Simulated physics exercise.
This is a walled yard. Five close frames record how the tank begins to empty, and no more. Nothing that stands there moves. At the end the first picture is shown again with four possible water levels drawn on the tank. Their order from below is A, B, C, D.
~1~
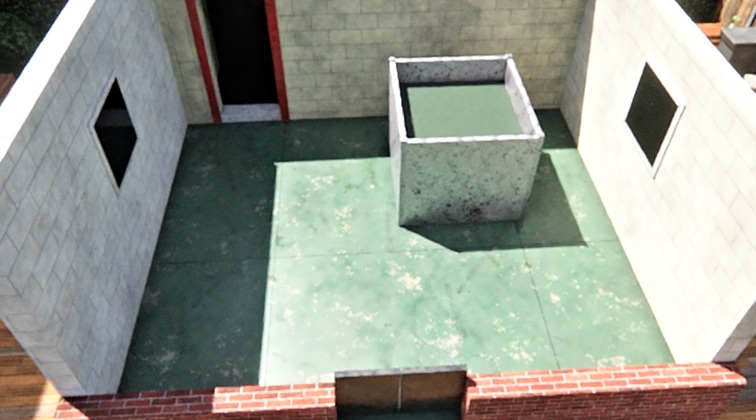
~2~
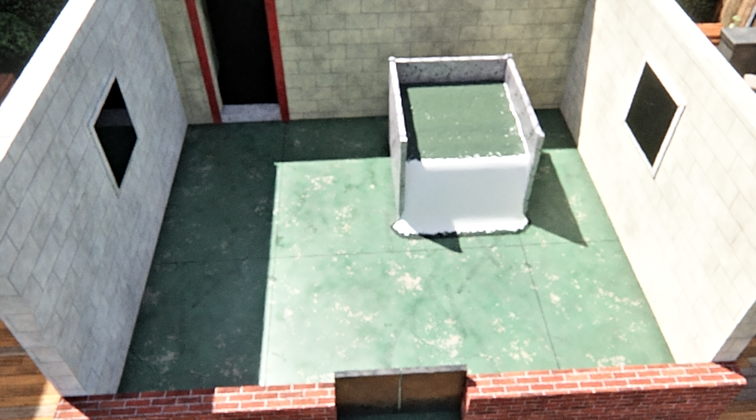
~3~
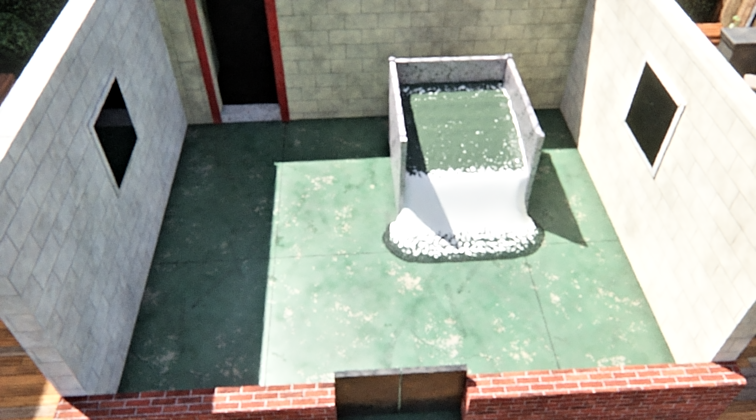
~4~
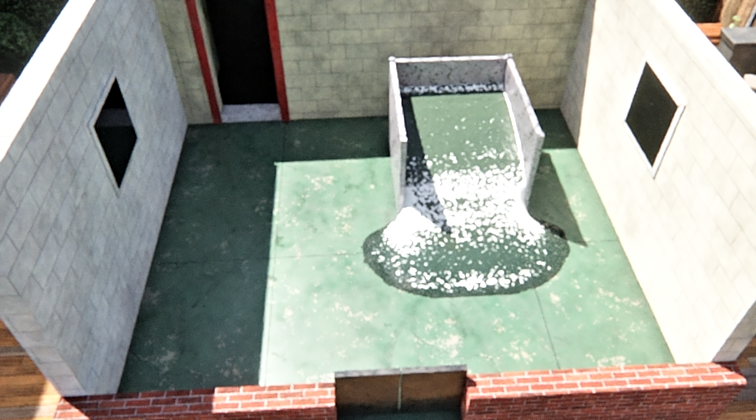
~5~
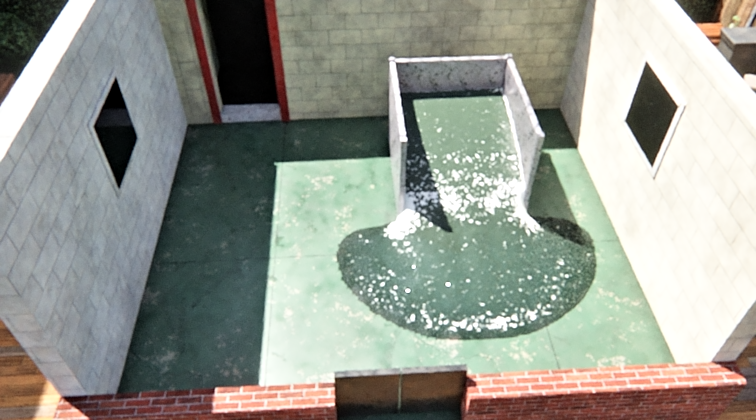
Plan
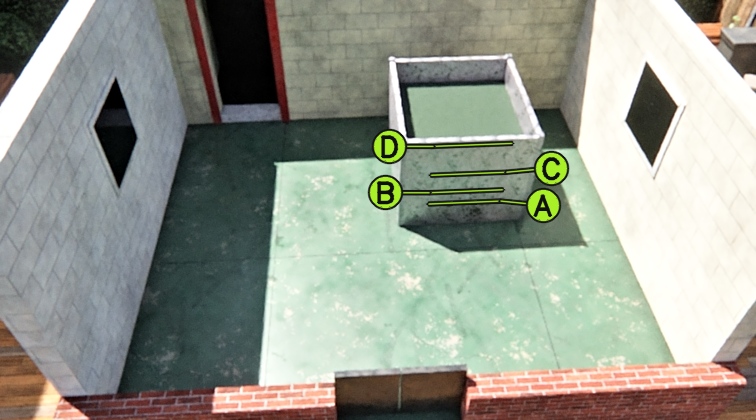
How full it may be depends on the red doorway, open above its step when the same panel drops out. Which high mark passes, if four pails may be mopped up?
C.
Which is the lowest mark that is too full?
D it is.
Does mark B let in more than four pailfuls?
No.
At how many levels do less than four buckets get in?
Three of them.
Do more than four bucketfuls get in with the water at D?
Yes, it does.
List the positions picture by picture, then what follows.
Water in the tank at rest, its middle at (458, 118); foot of the red doorway at (252, 121); shut gate at (400, 375).
Water covers 2 % of the ground and shows as far out as (400, 228).
Water covers 5 % of the ground and shows as far out as (392, 244).
Water covers 10 % of the ground and shows as far out as (385, 272).
Water covers 17 % of the ground and shows as far out as (434, 330).
On the marked copy, A at (464, 202); B at (466, 191); C at (468, 173); D at (472, 144); from the bottom up A, B, C, D.
Choosing A, nothing gets over.
Choosing B, nothing gets over.
Choosing C, a splash gets over, under a bucket.
Choosing D, about 10 bucketfuls get in.
